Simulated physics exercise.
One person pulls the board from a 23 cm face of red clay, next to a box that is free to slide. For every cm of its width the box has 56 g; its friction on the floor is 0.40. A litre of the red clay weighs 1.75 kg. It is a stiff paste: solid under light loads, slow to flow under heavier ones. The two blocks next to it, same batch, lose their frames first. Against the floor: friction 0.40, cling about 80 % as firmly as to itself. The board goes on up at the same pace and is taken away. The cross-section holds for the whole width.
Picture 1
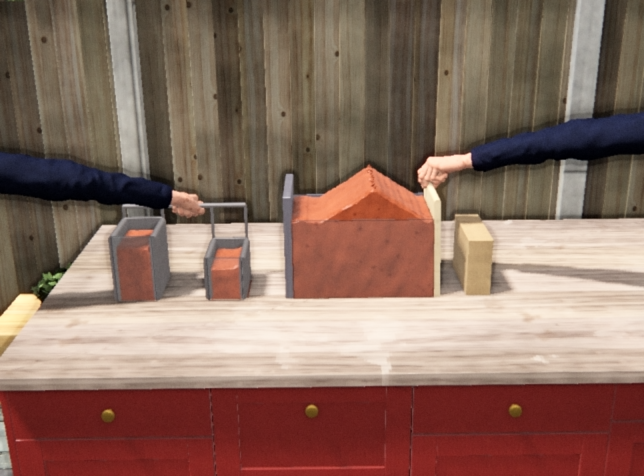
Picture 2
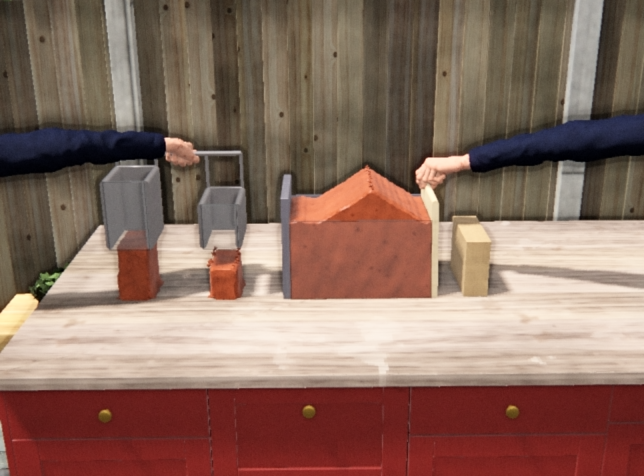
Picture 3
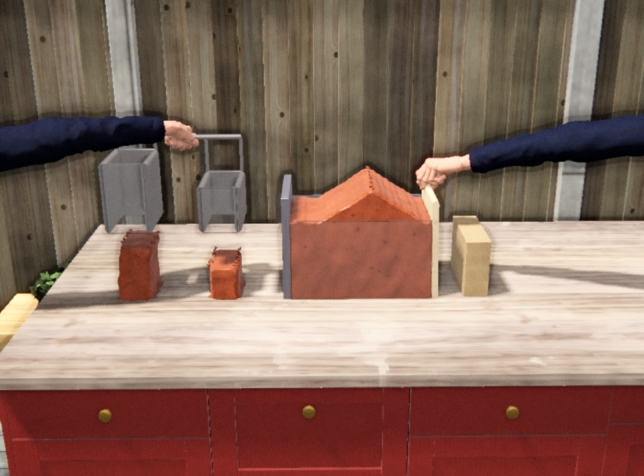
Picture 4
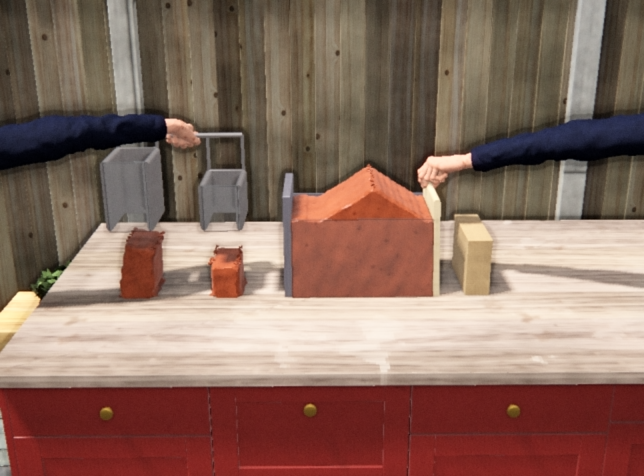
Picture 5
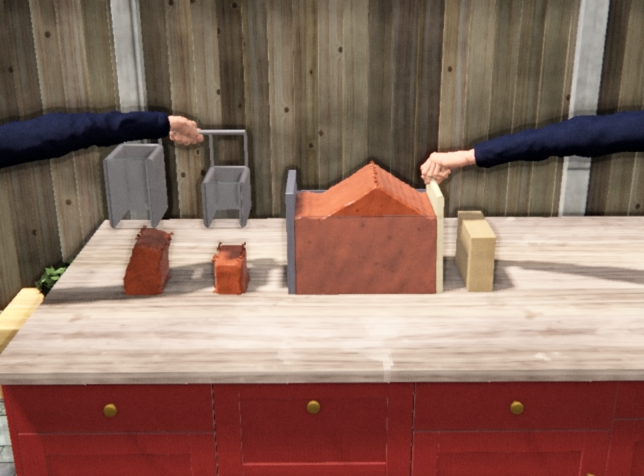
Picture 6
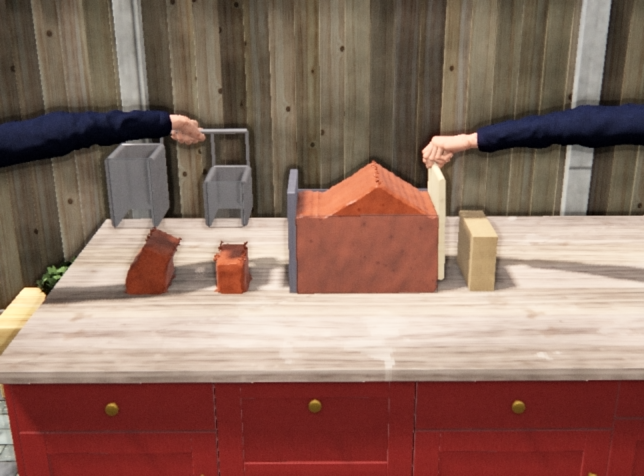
Two open grey boxes were lifted by a hand off two red clay blocks, the taller of which slumped to the right, and then another hand began raising the board beside the large clay mass.
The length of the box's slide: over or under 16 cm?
Expect under 16 cm.
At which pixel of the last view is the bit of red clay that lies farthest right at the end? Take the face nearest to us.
At about (481, 283).
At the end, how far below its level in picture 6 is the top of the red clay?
About 8.0 cm.
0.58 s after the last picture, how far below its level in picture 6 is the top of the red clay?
Some 1.5 cm.
Another 0.27 s on from the sixth picture, the box has not moved.
Another 0.58 s on from the sixth picture, the box has not moved.
Another 0.90 s on from the sixth picture, the box has been pushed 2.4 cm.
Another 1.22 s on from the sixth picture, the box has been pushed 4.1 cm.
Another 1.52 s on from the sixth picture, at the end, the box has been pushed 4.0 cm.
